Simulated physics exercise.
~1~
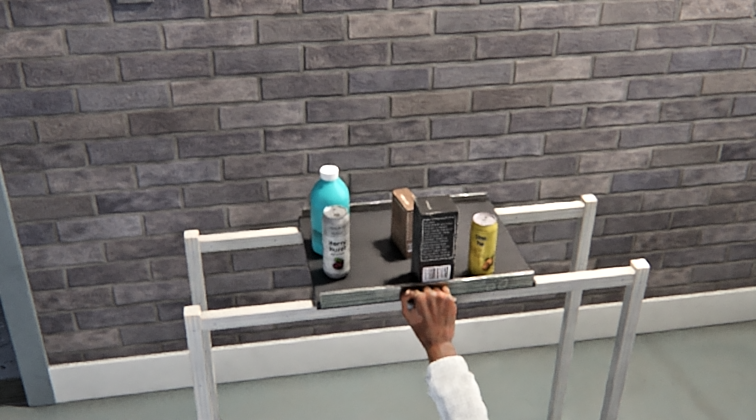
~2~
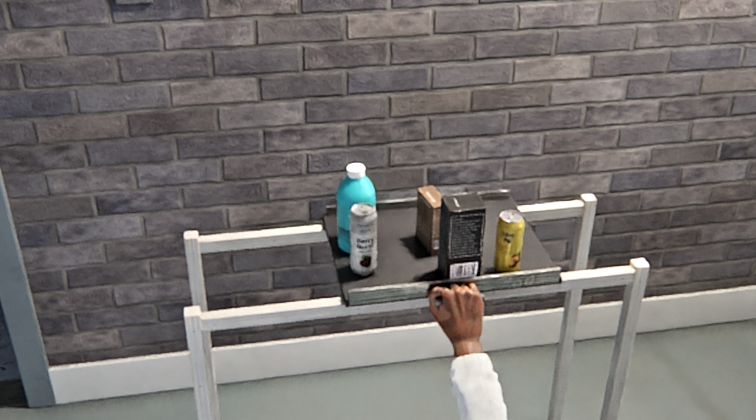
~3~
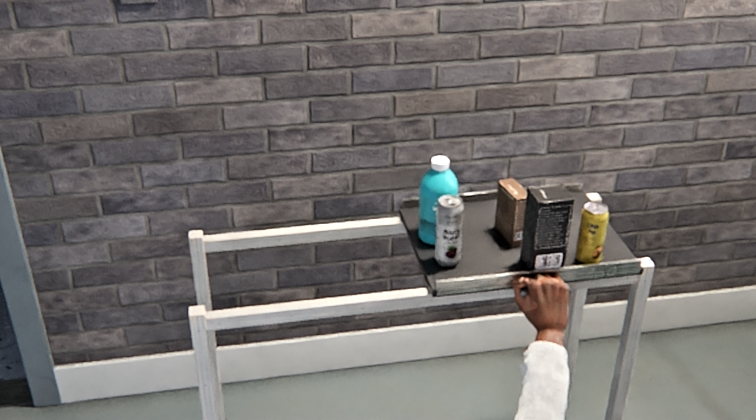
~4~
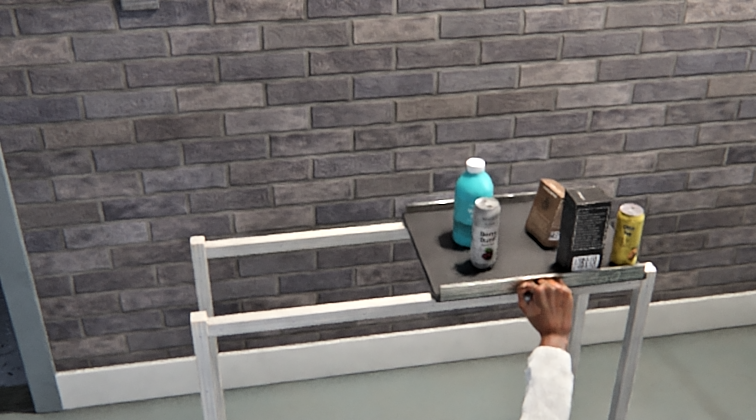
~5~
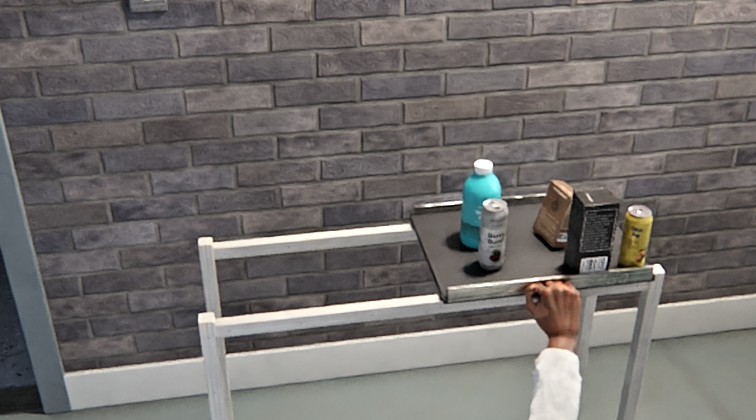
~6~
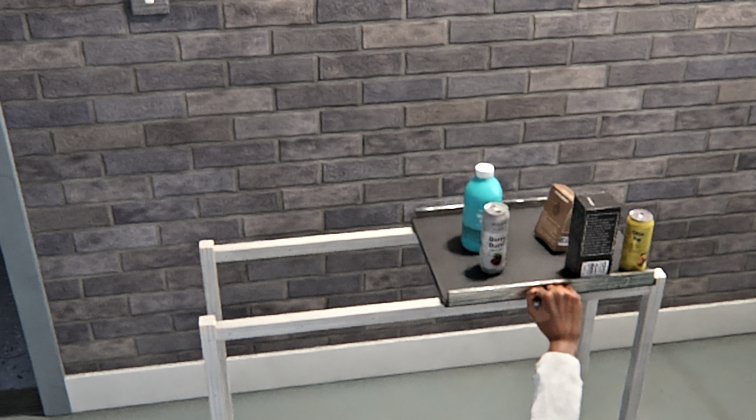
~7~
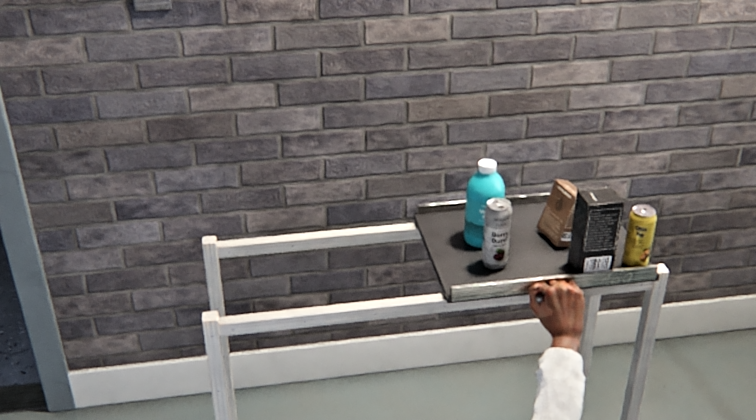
A black tray holding a turquoise bottle, two cans, a brown packet and a black carton slid right along white rails, a hand at its front edge, until it stopped at the right end, where the packet stayed leaning and everything else stood upright.
